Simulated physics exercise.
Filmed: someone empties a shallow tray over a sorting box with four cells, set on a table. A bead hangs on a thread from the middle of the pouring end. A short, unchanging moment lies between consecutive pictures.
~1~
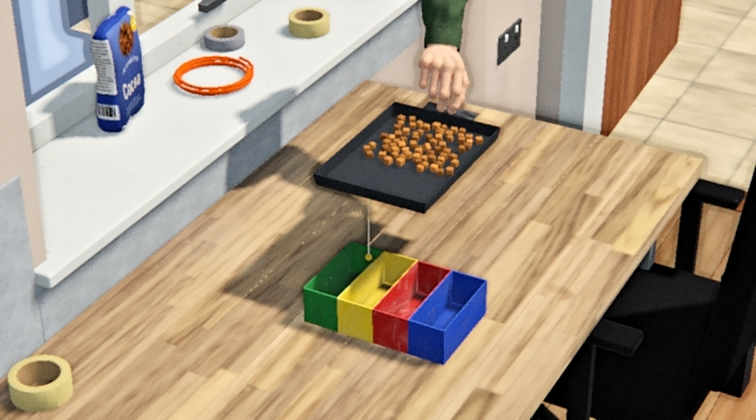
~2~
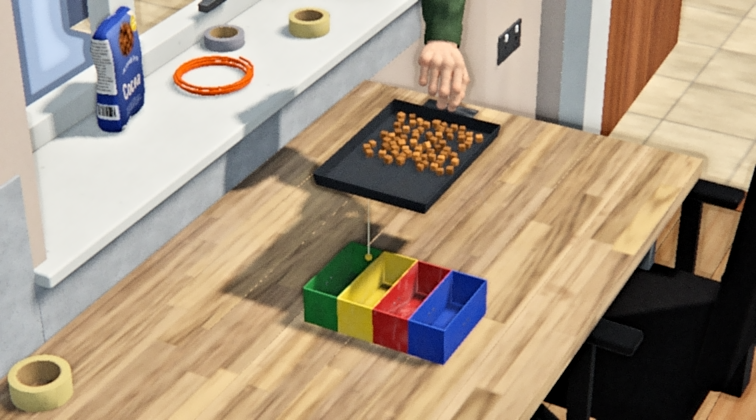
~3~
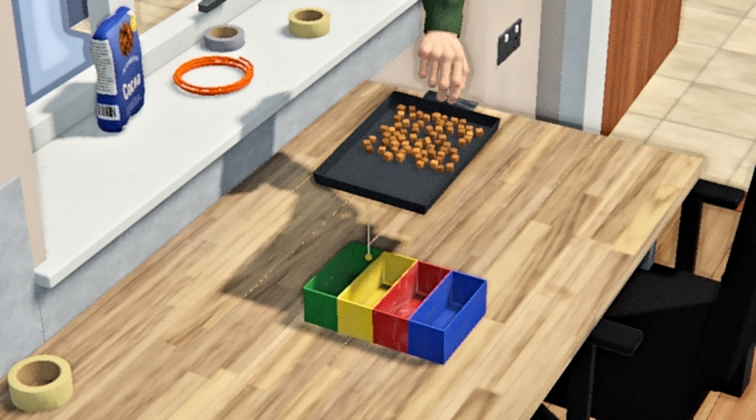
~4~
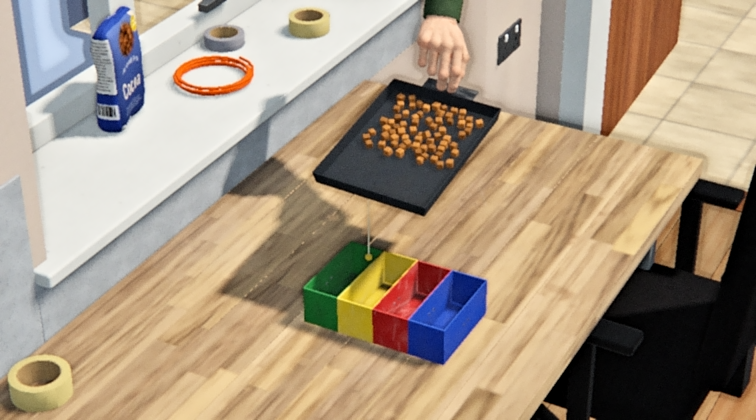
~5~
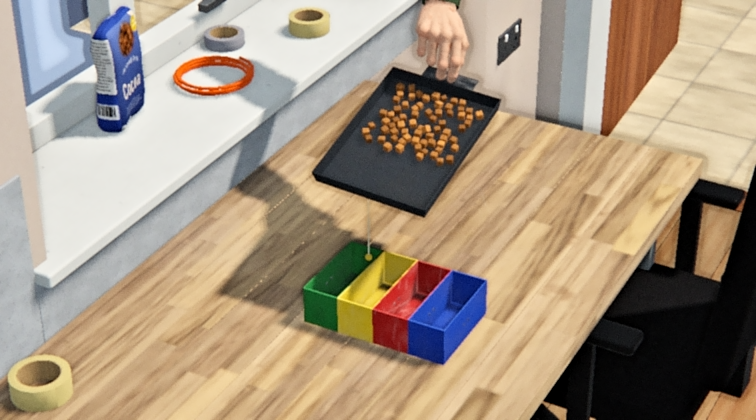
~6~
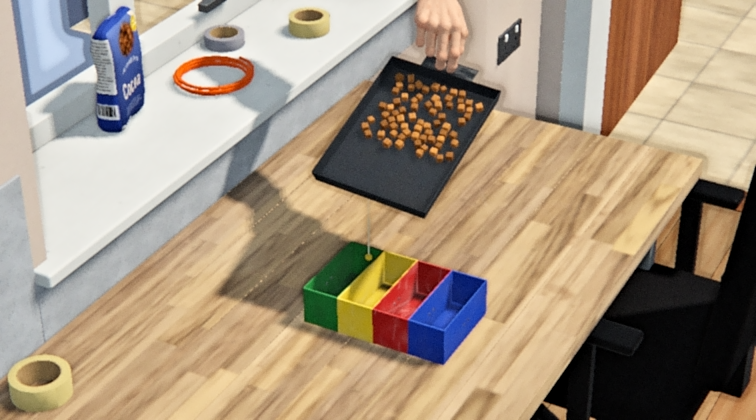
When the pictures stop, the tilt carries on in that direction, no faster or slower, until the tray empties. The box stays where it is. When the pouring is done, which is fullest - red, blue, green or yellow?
Fullest: The red cell.
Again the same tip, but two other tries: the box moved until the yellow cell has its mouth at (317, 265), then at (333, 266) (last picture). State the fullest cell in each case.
Result 1: That blue cell; result 2: The cell in blue.
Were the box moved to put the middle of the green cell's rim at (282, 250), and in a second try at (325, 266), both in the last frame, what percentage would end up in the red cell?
10 %, then 40 %.
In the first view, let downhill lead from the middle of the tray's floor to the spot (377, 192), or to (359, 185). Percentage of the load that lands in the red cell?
First case: 20 %; second case: 0 %.
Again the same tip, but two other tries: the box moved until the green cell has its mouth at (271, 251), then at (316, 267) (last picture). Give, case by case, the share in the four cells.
Close to 30 per cent, followed by close to 100 per cent.
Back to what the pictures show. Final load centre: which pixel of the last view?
(393, 324).
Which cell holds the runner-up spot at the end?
Rank 2: The yellow one.
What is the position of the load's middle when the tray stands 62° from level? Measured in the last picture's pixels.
Mark it at roughly (400, 188) in the final frame.
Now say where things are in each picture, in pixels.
The first picture shows corners of the pouring end at (316, 173) and (424, 202), level; middle of the load at (421, 149), brown sugar cubes; bead on its thread at (369, 257); green cell at (321, 306); yellow cell at (355, 317); red cell at (390, 328); blue cell at (426, 339).
The second picture shows corners of the pouring end at (316, 173) and (424, 202), level; middle of the load at (421, 148).
The third picture shows corners of the pouring end at (316, 172) and (424, 204), tipped barely, lowest at the right corner; middle of the load at (421, 143).
The fourth picture shows corners of the pouring end at (315, 171) and (424, 206), tipped a little, lowest at the right corner; middle of the load at (421, 136).
The fifth picture shows corners of the pouring end at (315, 171) and (424, 208), tipped clearly, lowest at the right corner; middle of the load at (421, 130).
The sixth picture shows corners of the pouring end at (315, 171) and (424, 210), tipped clearly, lowest at the right corner; middle of the load at (420, 124), a small part on the move; green cell at (321, 306); yellow cell at (355, 317); red cell at (390, 328); blue cell at (426, 339).
Soon, tray tipped steeply; nearly all on the tray; a stray few falling or outside the box.
A while on, tray tipped right over; most on the tray; a small part in the red cell; a stray few in the yellow cell; a stray few in the green cell; a stray few in the blue cell; a stray few falling or outside the box.
Towards the end, tray tipped past a quarter turn; about two thirds in the red cell; about a third in the yellow cell; a small part in the green cell; a stray few in the blue cell.
Finally, tray tipped past a quarter turn; about two thirds in the red cell; about a third in the yellow cell; a small part in the green cell; a stray few in the blue cell.
